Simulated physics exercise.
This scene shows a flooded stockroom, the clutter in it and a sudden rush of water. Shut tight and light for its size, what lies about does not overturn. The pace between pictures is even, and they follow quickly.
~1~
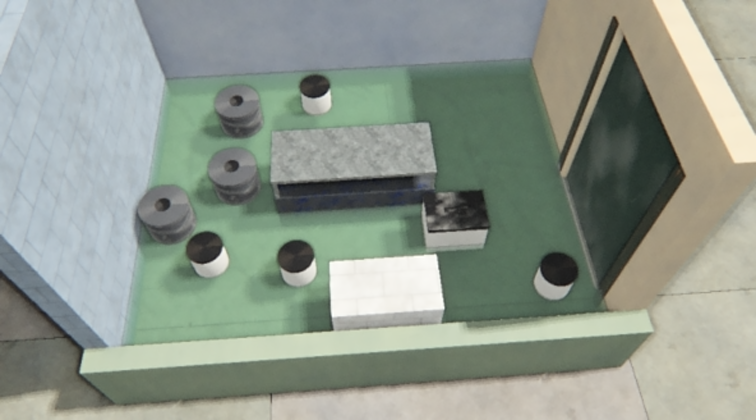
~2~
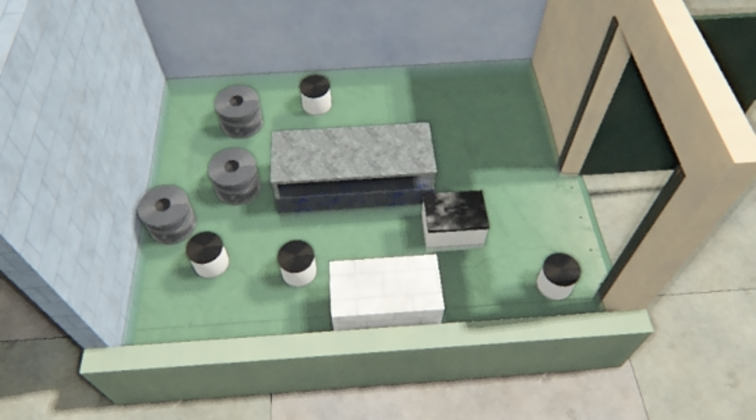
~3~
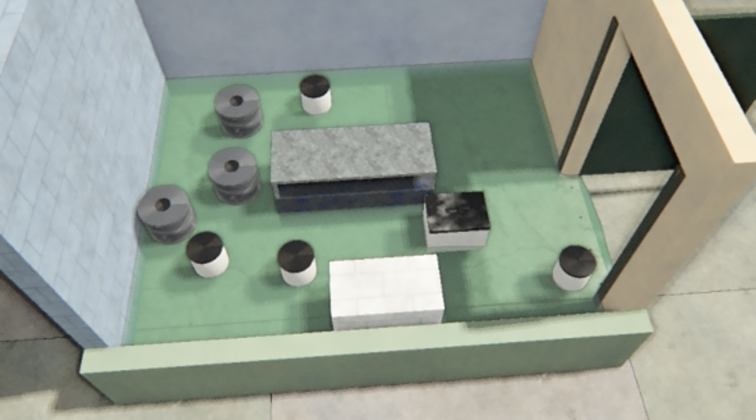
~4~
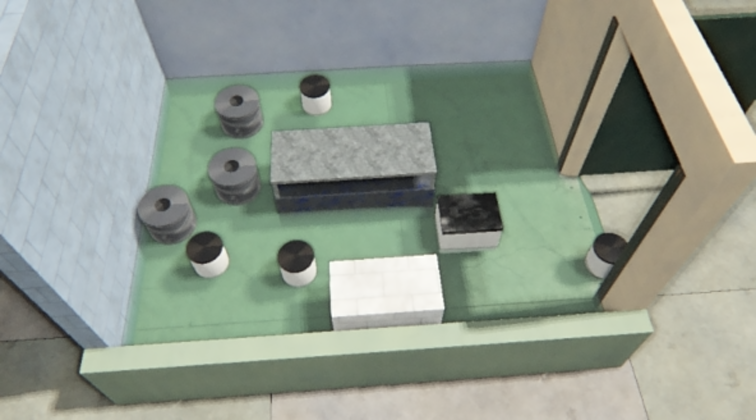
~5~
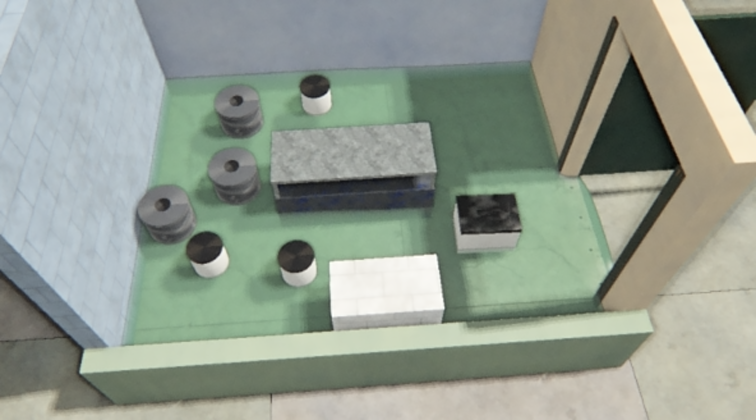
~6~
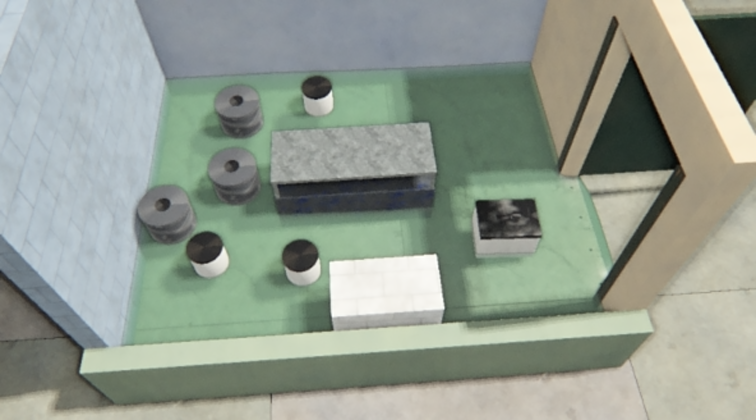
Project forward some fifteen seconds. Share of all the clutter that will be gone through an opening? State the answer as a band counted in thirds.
Answer: Between one and two thirds.
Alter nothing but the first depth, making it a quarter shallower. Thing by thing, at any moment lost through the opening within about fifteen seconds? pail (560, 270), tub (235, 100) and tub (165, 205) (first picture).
In order, flushed away, held back and held back.
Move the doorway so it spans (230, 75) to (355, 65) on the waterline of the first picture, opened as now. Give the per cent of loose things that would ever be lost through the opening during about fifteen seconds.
60 %.
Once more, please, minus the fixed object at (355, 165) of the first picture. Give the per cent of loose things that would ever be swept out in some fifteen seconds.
About 50%.
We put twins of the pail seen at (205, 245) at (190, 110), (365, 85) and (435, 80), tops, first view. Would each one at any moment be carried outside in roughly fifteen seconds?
Copy one never leaves, copy two leaves the room, copy three leaves the room.
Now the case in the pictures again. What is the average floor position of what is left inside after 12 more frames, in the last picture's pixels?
Mean position: About (346, 204).
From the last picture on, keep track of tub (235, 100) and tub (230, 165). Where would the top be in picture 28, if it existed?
Expect the tops close to (348, 107) and (255, 214).
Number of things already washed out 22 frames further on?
That makes 3.
A moment on, 1 of 8 are out; 7 afloat.
Next, 2 of 8 are out; 6 afloat.
Later, 3 of 8 are out; 5 afloat.
In the end, 5 of 8 are out; 3 afloat.
